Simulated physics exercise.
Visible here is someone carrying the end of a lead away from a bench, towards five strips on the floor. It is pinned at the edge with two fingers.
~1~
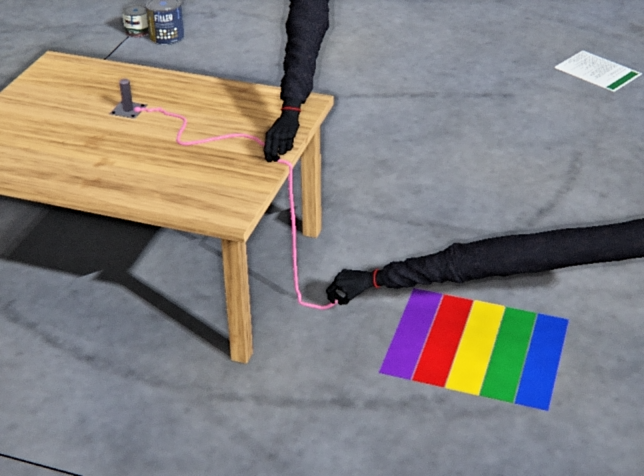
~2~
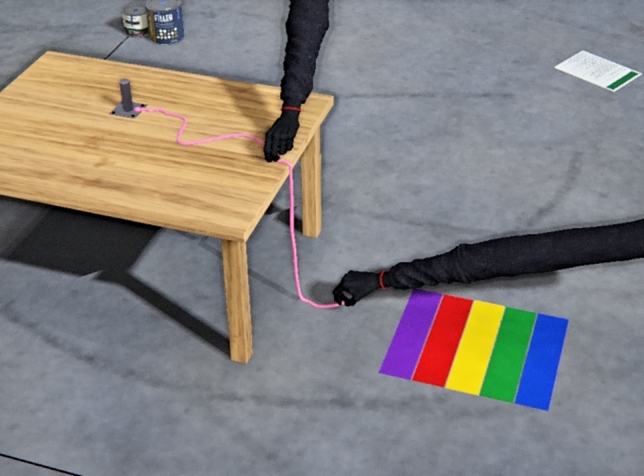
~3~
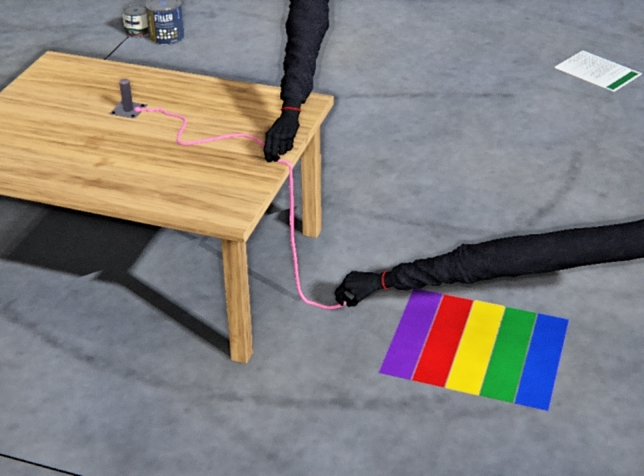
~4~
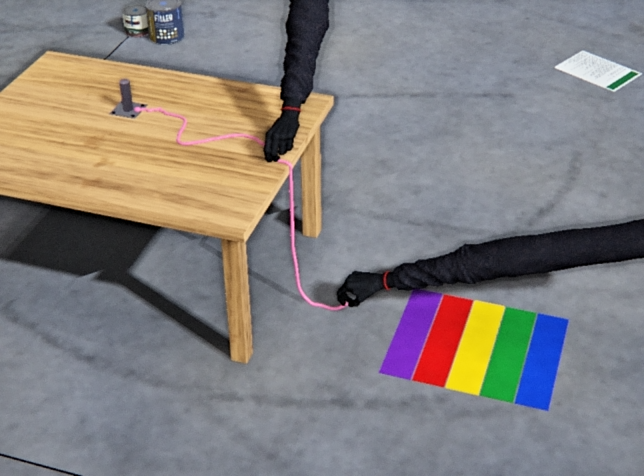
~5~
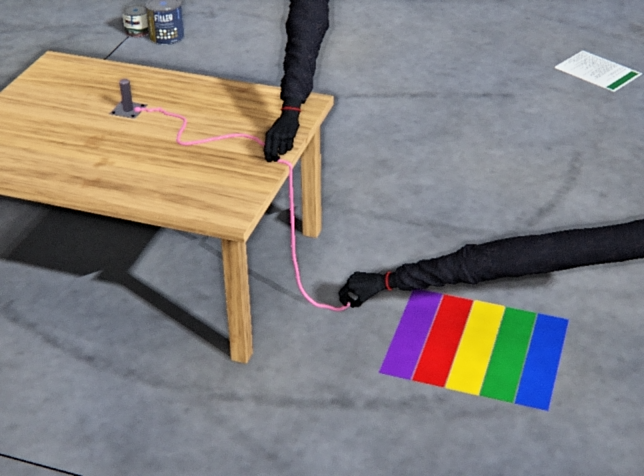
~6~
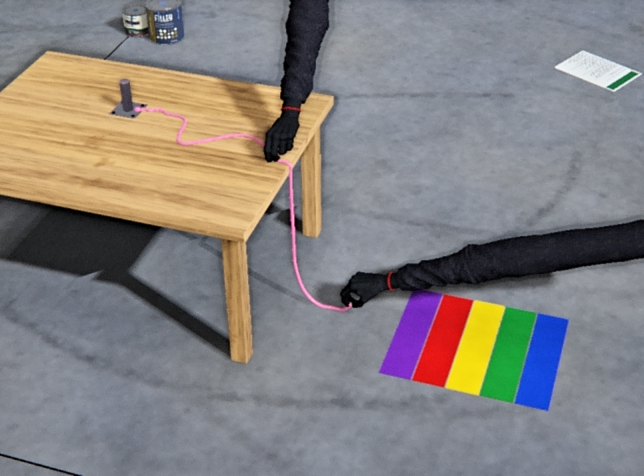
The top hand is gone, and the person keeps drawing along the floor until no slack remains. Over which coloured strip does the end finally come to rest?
Over the green strip.
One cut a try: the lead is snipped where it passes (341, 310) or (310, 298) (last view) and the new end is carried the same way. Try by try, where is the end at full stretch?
I'd say somewhere near (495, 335) the first time and near (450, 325) the second time.
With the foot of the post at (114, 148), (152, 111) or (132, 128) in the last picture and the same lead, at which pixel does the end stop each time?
Near (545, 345), (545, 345) and (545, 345).
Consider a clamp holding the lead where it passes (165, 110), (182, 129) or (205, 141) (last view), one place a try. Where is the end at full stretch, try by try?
Result per try (px, approx.): (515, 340); (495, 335); (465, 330).
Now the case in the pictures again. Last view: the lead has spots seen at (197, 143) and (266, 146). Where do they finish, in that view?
About (240, 142), and the other about (308, 173).
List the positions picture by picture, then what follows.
End (337, 302); purple (401, 360); red (434, 367); yellow (467, 374); green (501, 382); blue (535, 390), in the first frame.
End (343, 303); lead through (164, 112) (178, 141) (249, 137) (289, 166) (292, 229) (297, 284), in the second frame.
End (345, 304), in the third frame.
End (347, 304); lead through (164, 112) (178, 141) (249, 137) (289, 166) (292, 229) (299, 284), in the fourth frame.
End (349, 304), in the fifth frame.
End (351, 305); lead through (164, 112) (178, 141) (249, 137) (289, 166) (293, 229) (301, 284), in the sixth frame.
Soon after, end near (460, 328); over red.
After that, end near (496, 335); over green.
At the stop, end near (518, 340); over green. It gets as far as the green strip.
